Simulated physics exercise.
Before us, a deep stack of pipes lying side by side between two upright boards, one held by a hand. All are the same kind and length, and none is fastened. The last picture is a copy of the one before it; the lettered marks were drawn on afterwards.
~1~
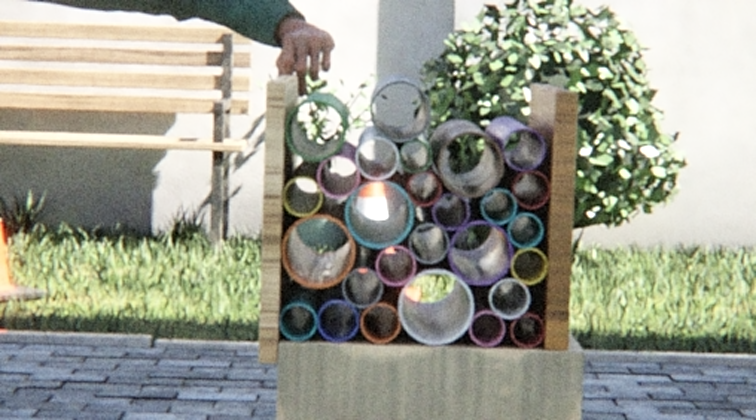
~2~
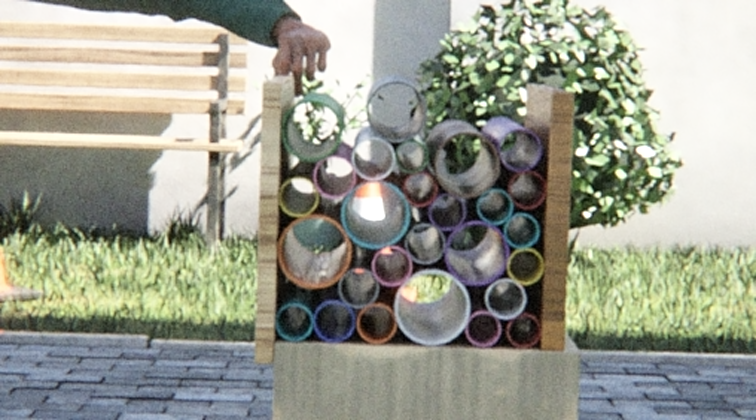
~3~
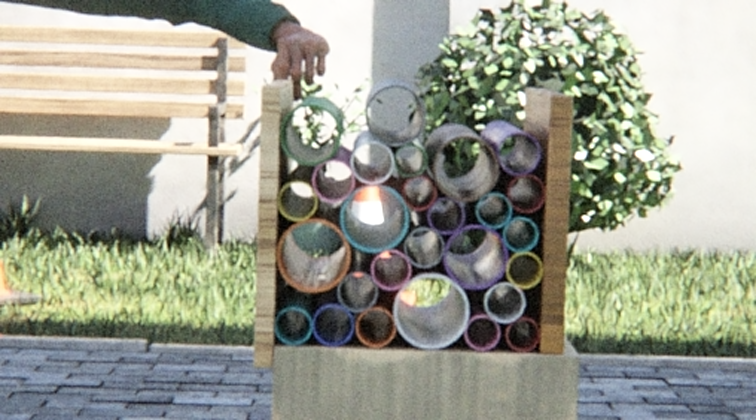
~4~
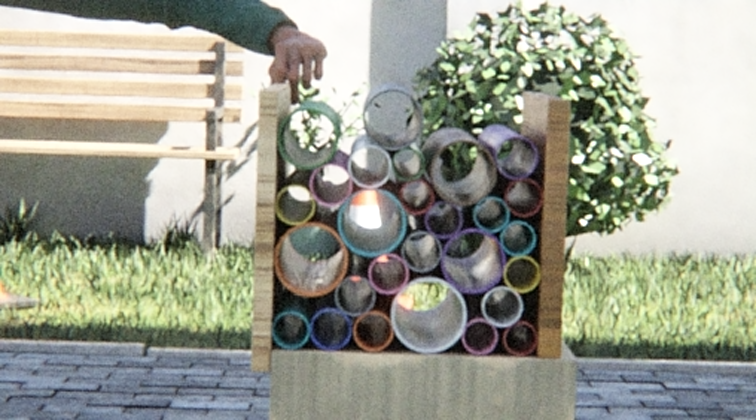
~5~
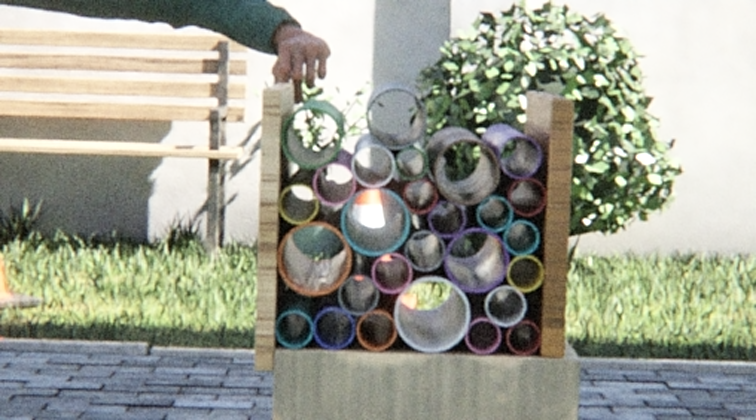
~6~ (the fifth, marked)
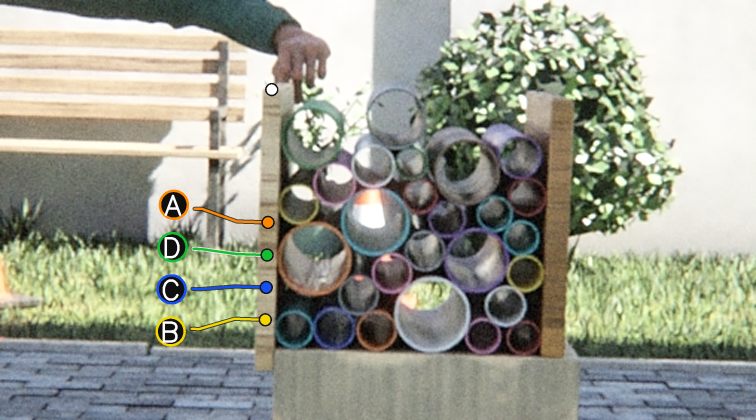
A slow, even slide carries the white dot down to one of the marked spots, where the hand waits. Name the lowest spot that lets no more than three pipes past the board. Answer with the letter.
The lowest mark that will do is A.
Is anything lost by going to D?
At D: Yes.
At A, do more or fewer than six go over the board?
At A, fewer than six.
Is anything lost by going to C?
At C: Yes.
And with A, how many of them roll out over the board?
At A the number is one.
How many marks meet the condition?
The number is one.
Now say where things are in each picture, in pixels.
In the first picture, side board (281, 207); a turquoise pipe (298, 321); a red pipe (528, 331).
In the second picture, a red pipe (524, 331); a purple pipe (477, 253).
In the third picture, a turquoise pipe (520, 235); a green pipe (311, 135).
In the fourth picture, a grey pipe (393, 120); side board (273, 215).
In the fifth picture, a turquoise pipe (295, 329); a red pipe (524, 338); a purple pipe (477, 260).
On the marked copy, A at (268, 222); B at (265, 320); C at (266, 287); D at (267, 255); the white dot at (271, 90).
Taking A. A third of the way, top of the board (280, 153).
Two thirds of the way, top of the board (278, 221).
When it is over, top of the board (278, 222), one out over the board.
As for the rest, B more than three out over the board; C four out over the board; D four out over the board.
